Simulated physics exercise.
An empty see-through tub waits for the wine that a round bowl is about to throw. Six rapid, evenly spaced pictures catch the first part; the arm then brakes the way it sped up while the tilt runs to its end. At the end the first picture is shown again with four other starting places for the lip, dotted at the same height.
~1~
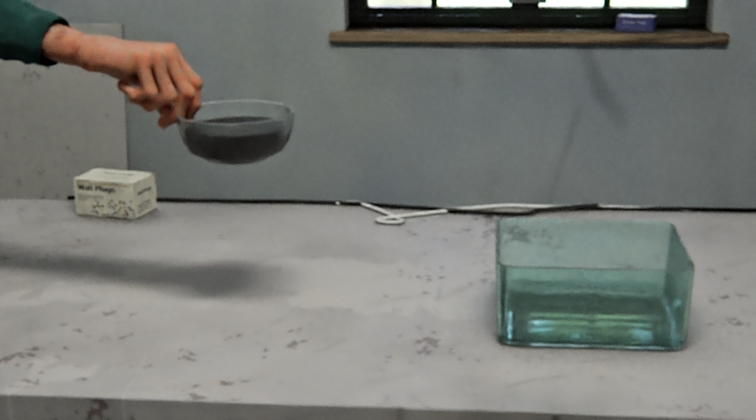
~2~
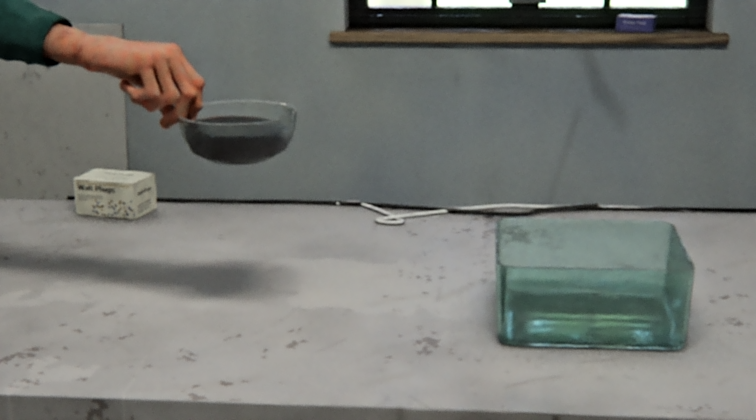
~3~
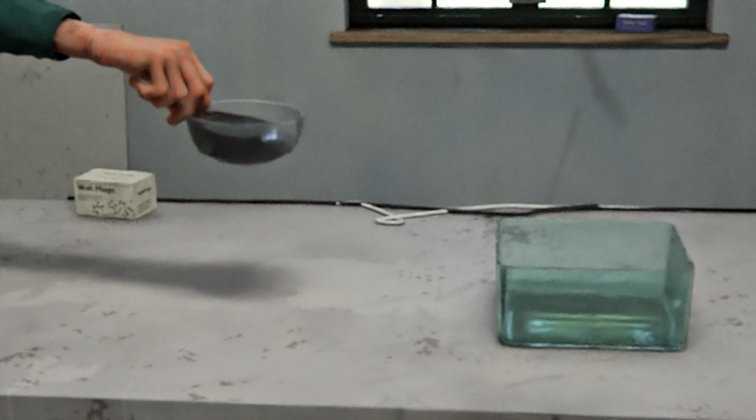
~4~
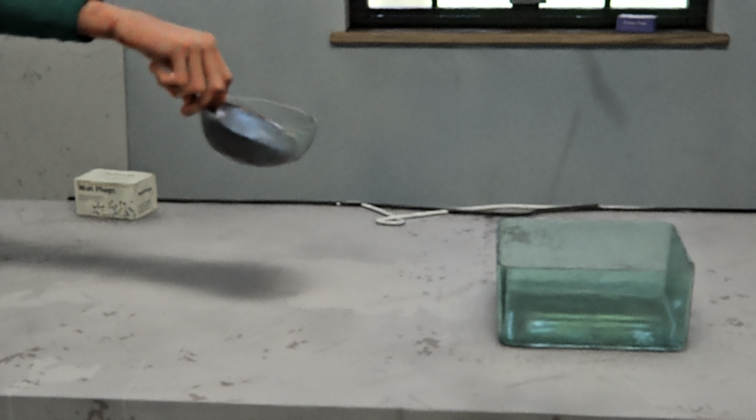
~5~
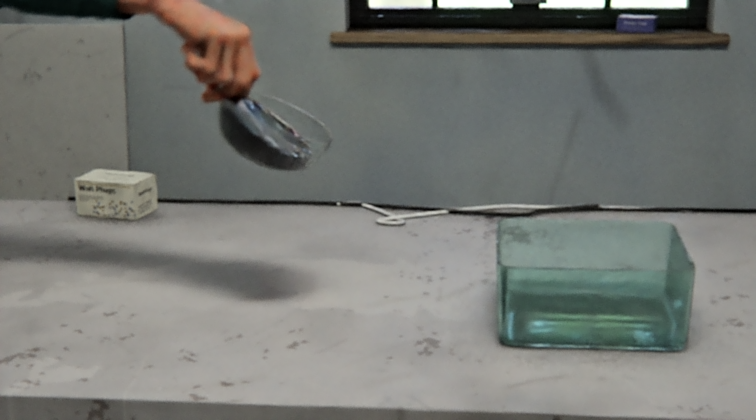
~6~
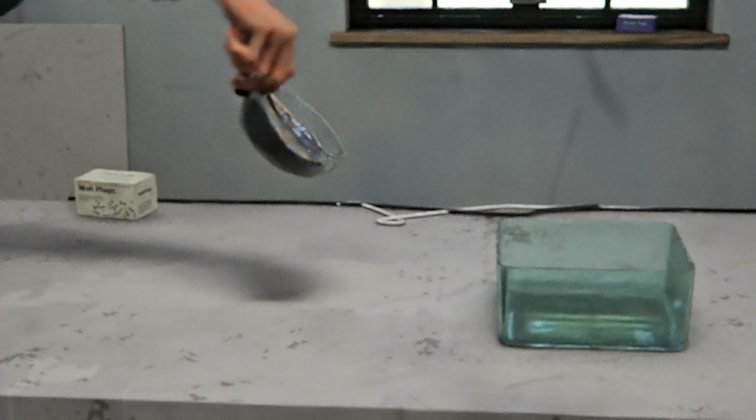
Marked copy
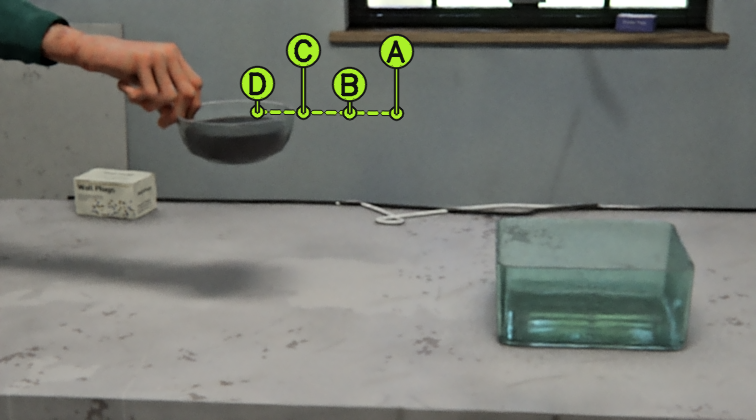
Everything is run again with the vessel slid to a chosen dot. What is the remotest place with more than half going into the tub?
Take B.
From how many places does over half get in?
Two of the four.
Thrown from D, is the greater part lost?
Yes, that goes wrong.
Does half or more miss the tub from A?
No, not at all.
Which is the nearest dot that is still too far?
C.
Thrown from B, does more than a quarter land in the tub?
Yes, it does.
In lime, A at (396, 113); B at (349, 112); C at (303, 112); D at (257, 111).
Choosing A, about 73 % lands in the tub, 7 % falls short and 19 % goes beside or beyond.
Choosing B, about 77 % lands in the tub, 10 % falls short and 13 % goes beside or beyond.
Choosing C, about 8 % lands in the tub, 88 % falls short and 4 % goes beside or beyond.
Choosing D, about 0 % lands in the tub, 95 % falls short and 5 % goes beside or beyond.
